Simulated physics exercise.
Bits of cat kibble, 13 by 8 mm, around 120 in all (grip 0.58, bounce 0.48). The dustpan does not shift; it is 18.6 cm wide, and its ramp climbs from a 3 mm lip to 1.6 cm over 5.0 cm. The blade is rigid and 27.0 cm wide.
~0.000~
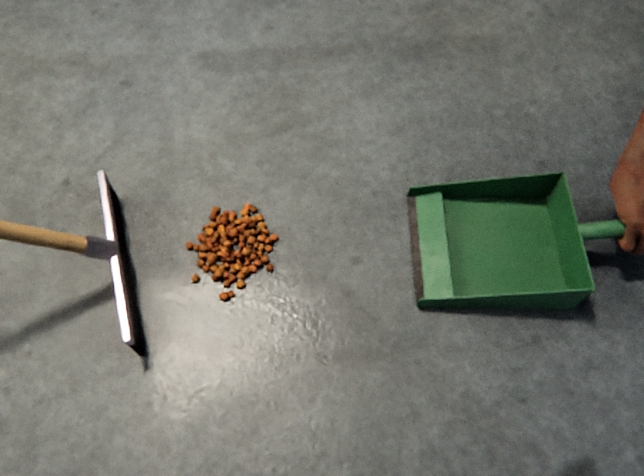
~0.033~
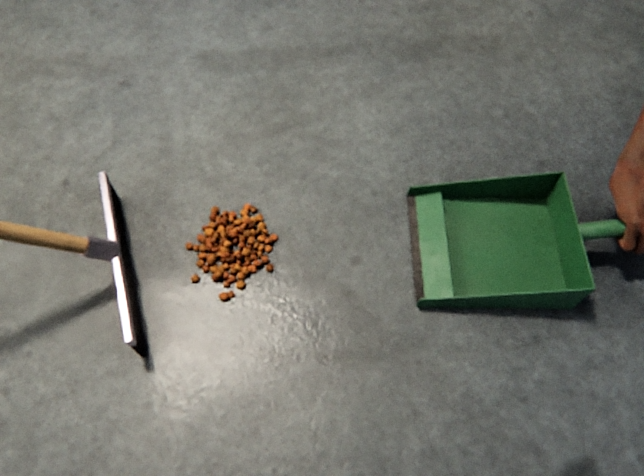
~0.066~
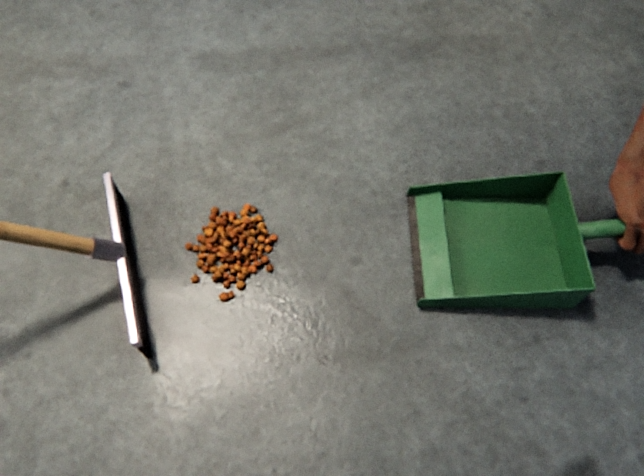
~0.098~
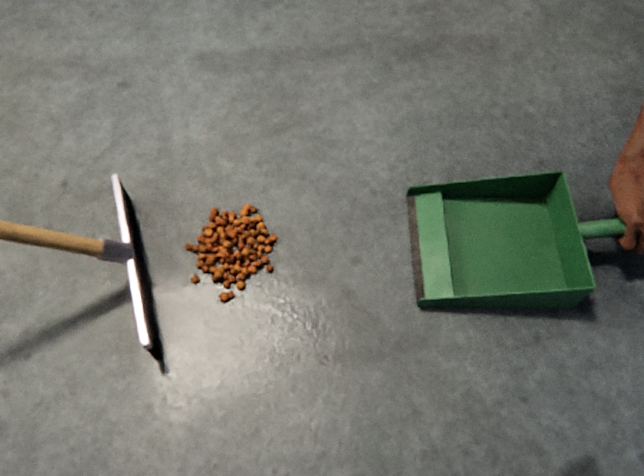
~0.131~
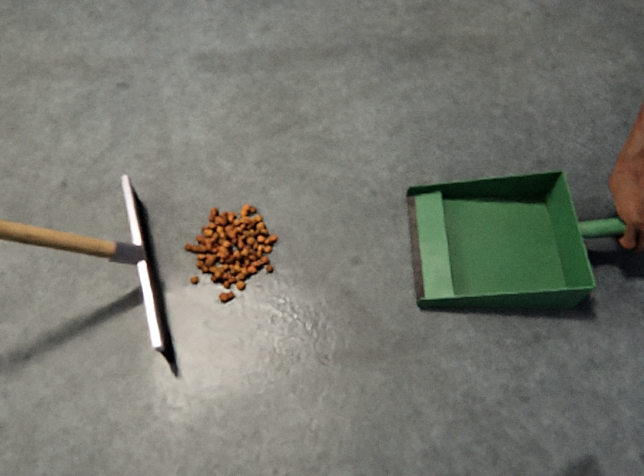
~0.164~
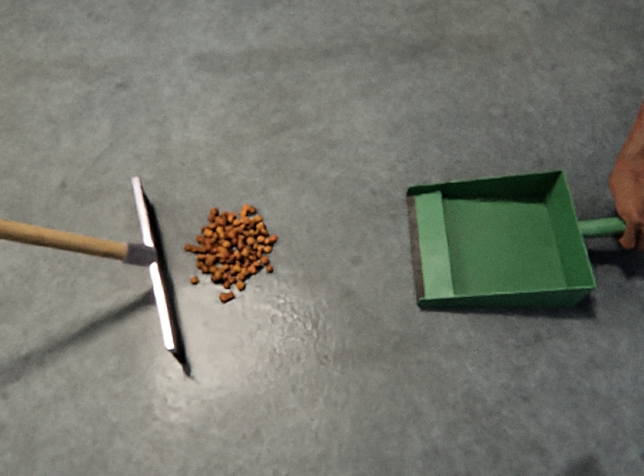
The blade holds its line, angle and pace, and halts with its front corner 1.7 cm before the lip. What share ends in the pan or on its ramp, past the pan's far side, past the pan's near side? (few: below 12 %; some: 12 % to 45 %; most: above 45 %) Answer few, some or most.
Pan few, far side few, near side few.
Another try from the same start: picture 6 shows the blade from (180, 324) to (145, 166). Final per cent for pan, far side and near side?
Pan 5, far 55, near 0.
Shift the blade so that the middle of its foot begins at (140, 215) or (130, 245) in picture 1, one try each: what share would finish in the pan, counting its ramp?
About 5 and 0 per cent.
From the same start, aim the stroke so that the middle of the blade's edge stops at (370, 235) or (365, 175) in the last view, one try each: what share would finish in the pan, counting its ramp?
About 0 and 5 per cent.
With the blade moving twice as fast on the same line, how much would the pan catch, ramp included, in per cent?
Then about 10 per cent.
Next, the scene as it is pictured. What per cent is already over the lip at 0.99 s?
About 0 per cent by then.
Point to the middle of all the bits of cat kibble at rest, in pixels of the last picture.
Around (371, 241).
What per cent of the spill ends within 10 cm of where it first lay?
Some 10 per cent.
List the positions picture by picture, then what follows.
The first frame shows blade from (129, 341) to (104, 178), moved 0.0 cm, 0 of the pieces shifted so far; middle of the pieces at (229, 244); pan at (498, 250).
The second frame shows blade from (131, 342) to (105, 178), moved 0.3 cm, 0 of the pieces shifted so far; middle of the pieces at (229, 244).
The third frame shows blade from (137, 343) to (110, 179), moved 1.0 cm, 0 of the pieces shifted so far; middle of the pieces at (228, 245).
The fourth frame shows blade from (147, 345) to (117, 181), moved 2.3 cm, 0 of the pieces shifted so far; middle of the pieces at (228, 245).
The fifth frame shows blade from (160, 347) to (128, 182), moved 3.9 cm, 0 of the pieces shifted so far; middle of the pieces at (228, 245).
The sixth frame shows blade from (172, 349) to (138, 184), moved 5.5 cm, 0 of the pieces shifted so far; middle of the pieces at (228, 245); pan at (498, 248). Its pace works out near 0.48 m/s, heading 6 degrees towards the viewer's side.
After 0.47 s, middle of the blade 22 cm from the lip; 0 % over the lip, far side 0 %, near side 0 %.
After 0.67 s, middle of the blade 12 cm from the lip; 0 % over the lip, far side 0 %, near side 0 %.
After 0.99 s, middle of the blade 6 cm from the lip; 0 % over the lip, far side 0 %, near side 5 %.
By 1.3 s all is still; pan 0 %, far side 0 %, near side 5 %, in front of the lip or behind the blade 95 %.
